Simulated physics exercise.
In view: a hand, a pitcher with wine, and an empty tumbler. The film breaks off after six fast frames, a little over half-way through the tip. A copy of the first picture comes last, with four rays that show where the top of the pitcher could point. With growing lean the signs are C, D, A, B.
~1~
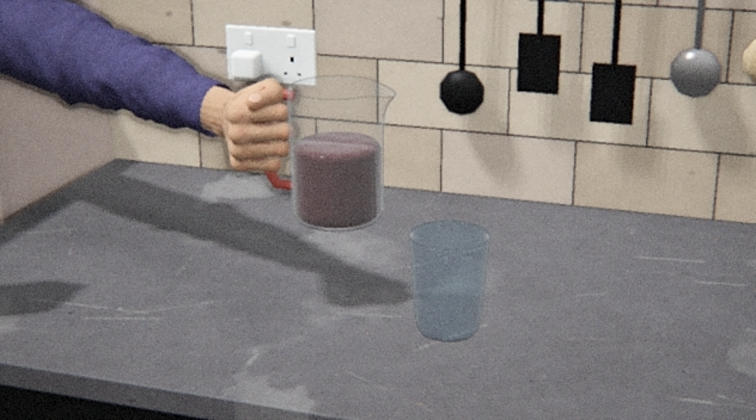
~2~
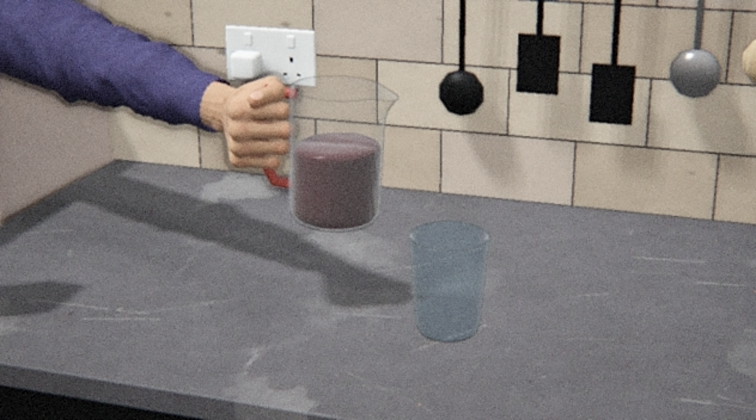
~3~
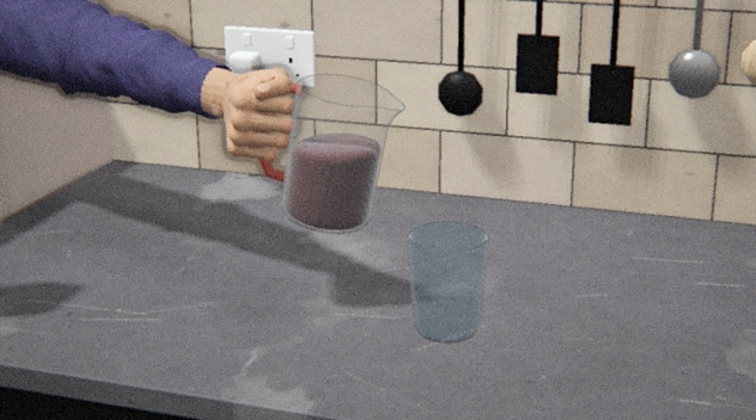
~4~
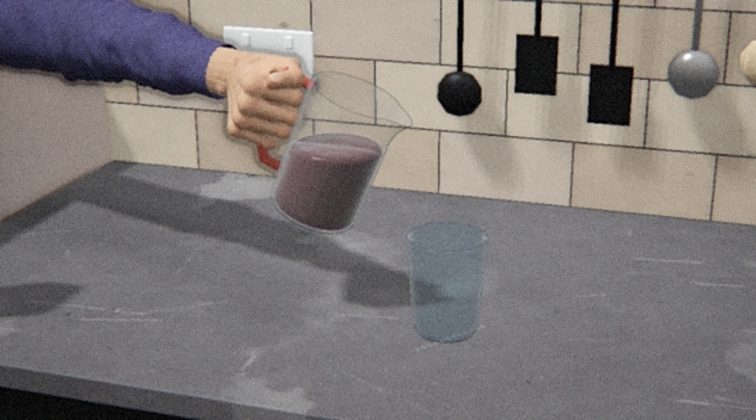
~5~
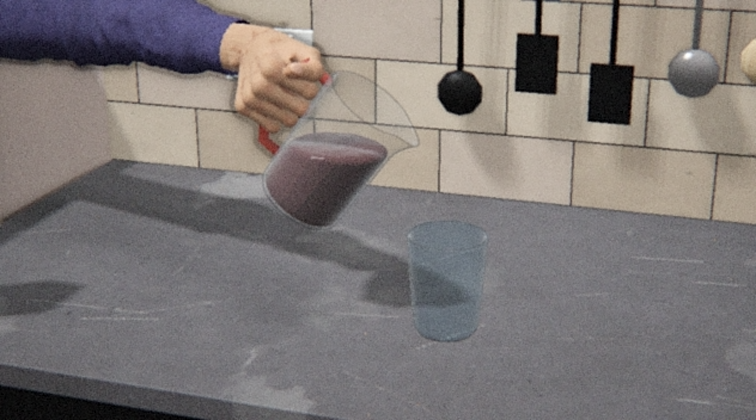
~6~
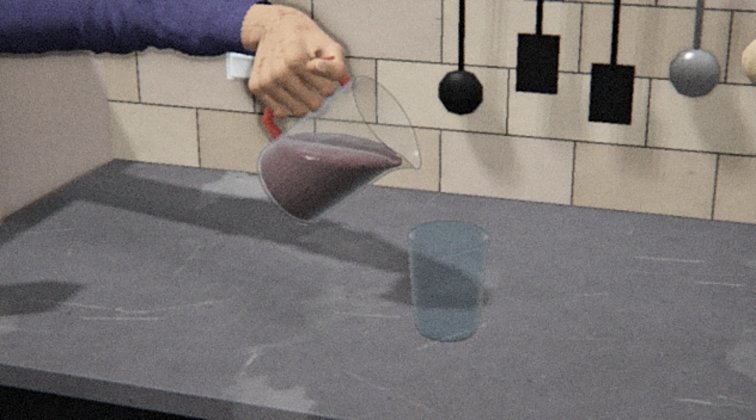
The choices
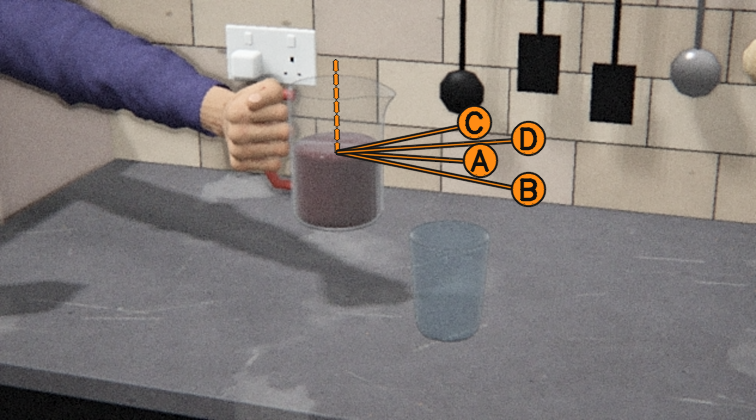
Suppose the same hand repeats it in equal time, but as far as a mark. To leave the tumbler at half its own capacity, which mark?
Take C.
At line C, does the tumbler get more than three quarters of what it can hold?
No.
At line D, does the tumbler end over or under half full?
Over.
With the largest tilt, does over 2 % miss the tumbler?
Yes.
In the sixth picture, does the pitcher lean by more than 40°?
Yes.
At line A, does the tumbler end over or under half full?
Over.
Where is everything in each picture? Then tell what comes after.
Upright, lip at (393, 95); rim of the tumbler round (450, 234); nothing has left yet, in the first frame.
Tipped about 3°, lip at (396, 98); nothing has left yet, in the second frame.
Tipped about 10°, lip at (402, 108); nothing has left yet, in the third frame.
Tipped about 22°, lip at (410, 124); nothing has left yet, in the fourth frame.
Tipped about 36°, lip at (417, 144); nothing has left yet, in the fifth frame.
Tipped about 51°, lip at (419, 166); nothing has left yet, in the sixth frame.
On the marked copy, A at (463, 161); B at (511, 187); C at (458, 127); D at (511, 140).
If A is chosen, the tumbler ends with about 85 % of what it can hold; 5 % of the wine is spilt.
If B is chosen, the tumbler ends with about 93 % of what it can hold; 11 % of the wine is spilt.
If C is chosen, the tumbler ends with about 48 % of what it can hold.
If D is chosen, the tumbler ends with about 70 % of what it can hold.
